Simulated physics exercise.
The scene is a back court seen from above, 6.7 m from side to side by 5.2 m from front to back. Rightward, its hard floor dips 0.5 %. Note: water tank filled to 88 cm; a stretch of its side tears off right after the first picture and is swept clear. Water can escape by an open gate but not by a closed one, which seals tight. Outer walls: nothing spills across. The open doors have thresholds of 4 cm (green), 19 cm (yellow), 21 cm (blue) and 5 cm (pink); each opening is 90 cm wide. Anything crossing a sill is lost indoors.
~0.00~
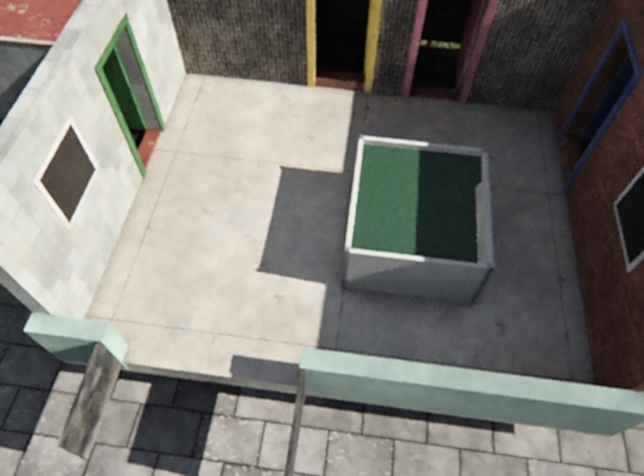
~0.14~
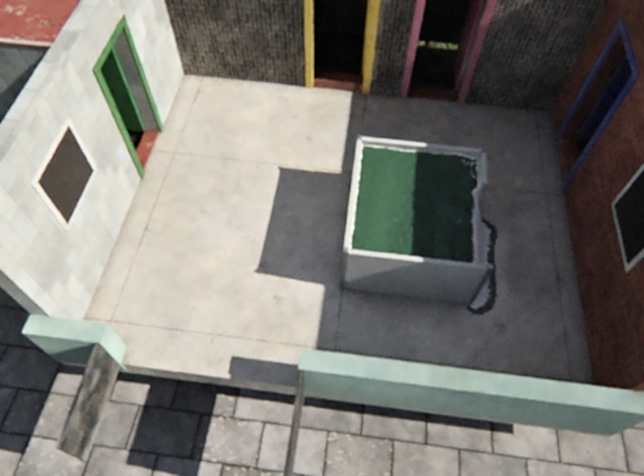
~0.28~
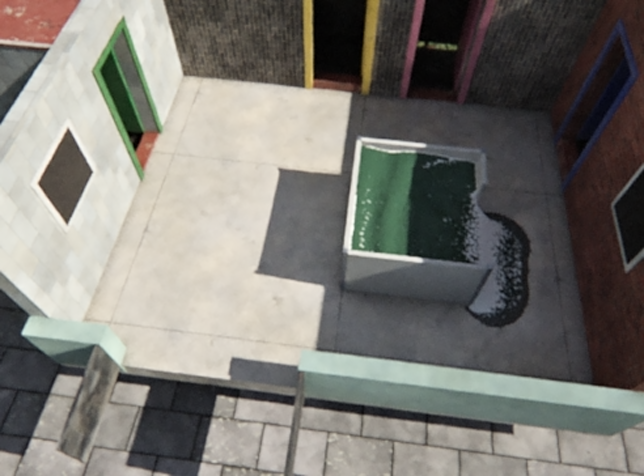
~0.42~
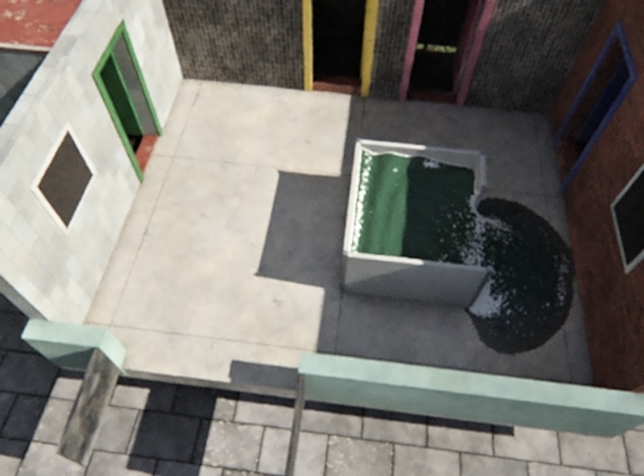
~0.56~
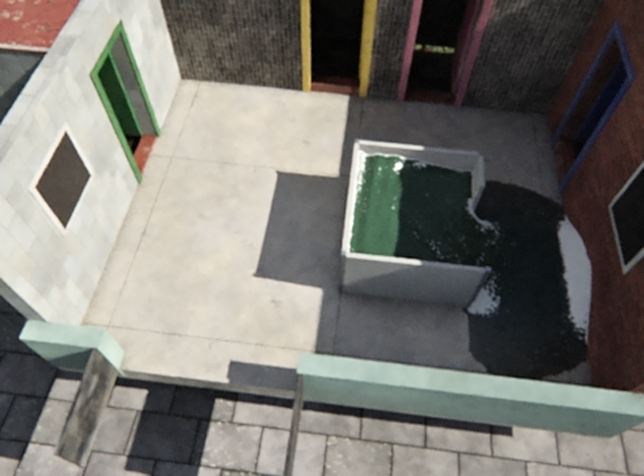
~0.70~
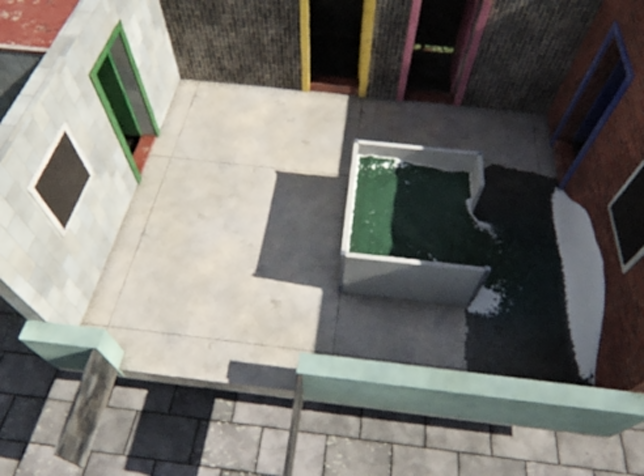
Dark green water burst through the right side of a square tank in a walled courtyard, spreading in a widening pool across the shaded floor to the brick wall while the level inside dropped.
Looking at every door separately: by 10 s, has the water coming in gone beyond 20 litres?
Green door - it has. Yellow door - it has not. Blue door - it has not. Pink door - it has.
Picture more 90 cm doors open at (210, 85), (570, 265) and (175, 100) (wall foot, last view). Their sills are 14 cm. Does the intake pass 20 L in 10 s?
Note, doorways in listed order: Stays short, goes beyond, stays short.
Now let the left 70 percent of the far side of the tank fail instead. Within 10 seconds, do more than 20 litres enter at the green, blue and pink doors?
Then green exceeds it, blue does not exceed it, pink exceeds it.
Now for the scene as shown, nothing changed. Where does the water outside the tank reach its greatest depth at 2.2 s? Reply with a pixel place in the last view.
Look at roughly (581, 393).
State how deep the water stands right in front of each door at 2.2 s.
Depth readings (cm): Green = 0; yellow = 0; blue = 12; pink = 8.
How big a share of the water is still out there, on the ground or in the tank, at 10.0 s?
About 84 per cent.
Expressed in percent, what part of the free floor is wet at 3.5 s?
Close to 70 in a hundred parts are wet.
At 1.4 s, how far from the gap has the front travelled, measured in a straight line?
That's near 3.4 m in a straight line.
After 1.4 s water covers 15 % of the floor and is deepest (74 cm) near (583, 407); green door not reached, yellow door not reached, blue door 15 cm at the sill, 0 L in, pink door not reached.
After 2.2 s water covers 35 % of the floor and is deepest (48 cm) near (581, 393); green door not reached, yellow door not reached, blue door 12 cm at the sill, 0 L in, pink door 8 cm at the sill, 0 L in.
After 3.5 s water covers 70 % of the floor and is deepest (26 cm) near (94, 295); green door not reached, yellow door 6 cm at the sill, 0 L in, blue door 10 cm at the sill, 0 L in, pink door 11 cm at the sill, 26 L in.
After 6.0 s water covers 95 % of the floor and is deepest (16 cm) near (156, 142); green door 9 cm at the sill, 8 L in, yellow door 5 cm at the sill, 0 L in, blue door 9 cm at the sill, 0 L in, pink door 8 cm at the sill, 55 L in.
After 10.0 s water covers 95 % of the floor and is deepest (12 cm) near (350, 145); green door 8 cm at the sill, 85 L in, yellow door 11 cm at the sill, 0 L in, blue door 8 cm at the sill, 0 L in, pink door 6 cm at the sill, 68 L in.
